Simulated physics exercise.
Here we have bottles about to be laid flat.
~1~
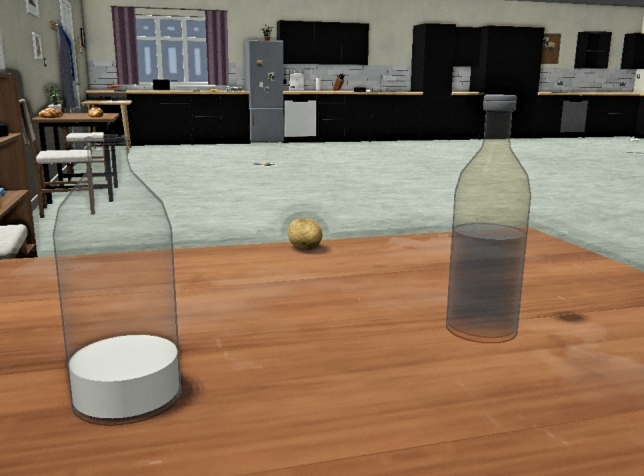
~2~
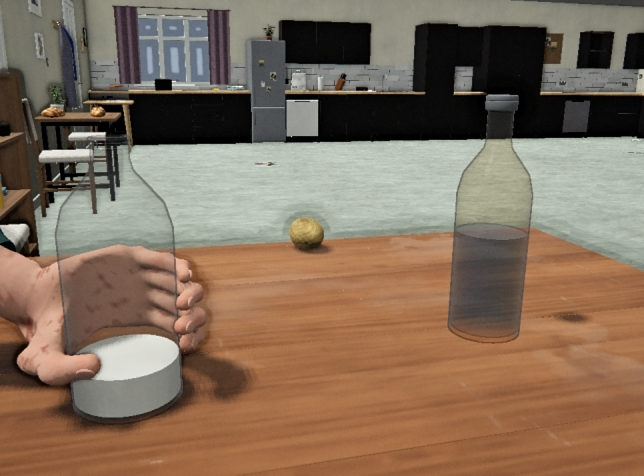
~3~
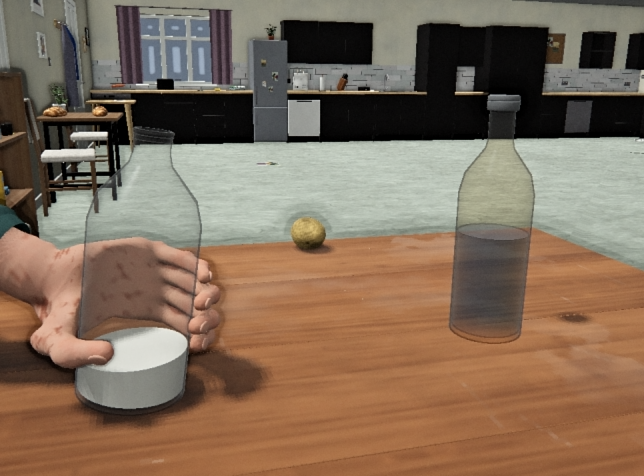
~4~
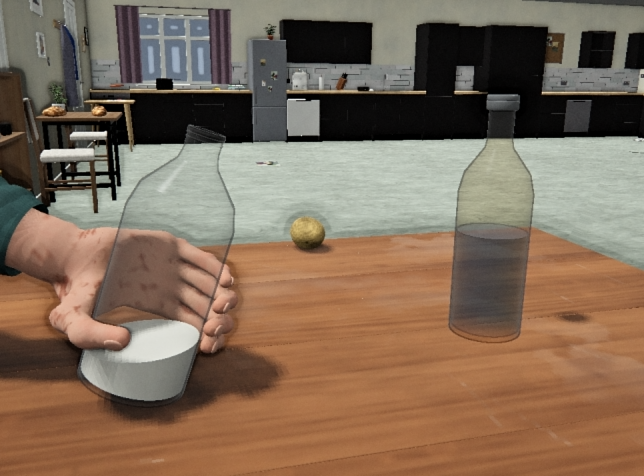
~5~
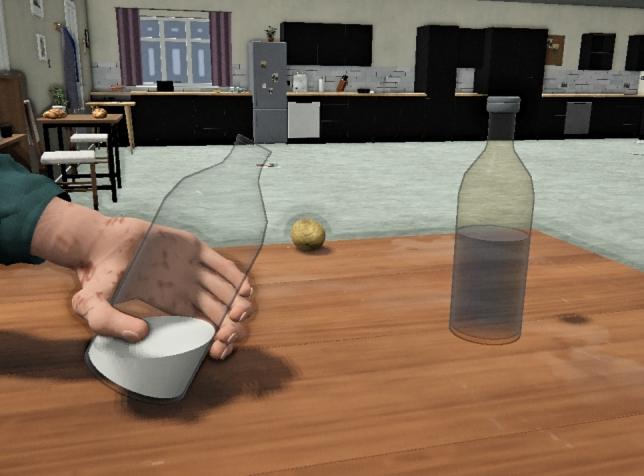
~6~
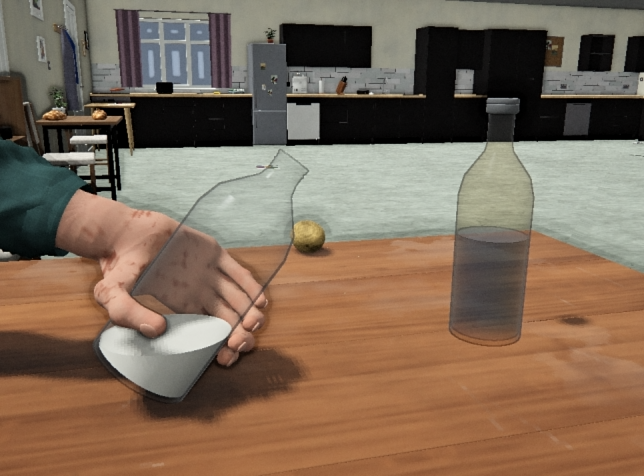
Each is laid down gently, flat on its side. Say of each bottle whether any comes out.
The left one holds it all and the right one holds it all.
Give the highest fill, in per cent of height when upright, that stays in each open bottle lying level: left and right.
About 26 and 24 per cent.
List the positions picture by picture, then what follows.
Both stand upright; left bottle (117, 271) nearly empty, open; right bottle (490, 216) about half full, capped, in the first frame.
A hand takes the left bottle; left bottle nearly empty, surface at (126, 356); right bottle about half full, surface at (491, 232), in the second frame.
The left bottle tips; left bottle (142, 262) nearly empty; right bottle (494, 217) about half full, in the third frame.
The left bottle tips; left bottle nearly empty, surface at (144, 340); right bottle about half full, surface at (492, 232), in the fourth frame.
The left bottle tips; left bottle (196, 258) tipped 30°; right bottle (494, 218) about half full, in the fifth frame.
The left bottle tips; left bottle (219, 262) tipped 40°, open; right bottle about half full, surface at (492, 235), capped, in the sixth frame.
Shortly, the left bottle is nearly down; left bottle, no leak.
Then, the left bottle lies flat; left bottle, no leak.
At the finish, both lie flat; left bottle, no leak; right bottle, no leak.
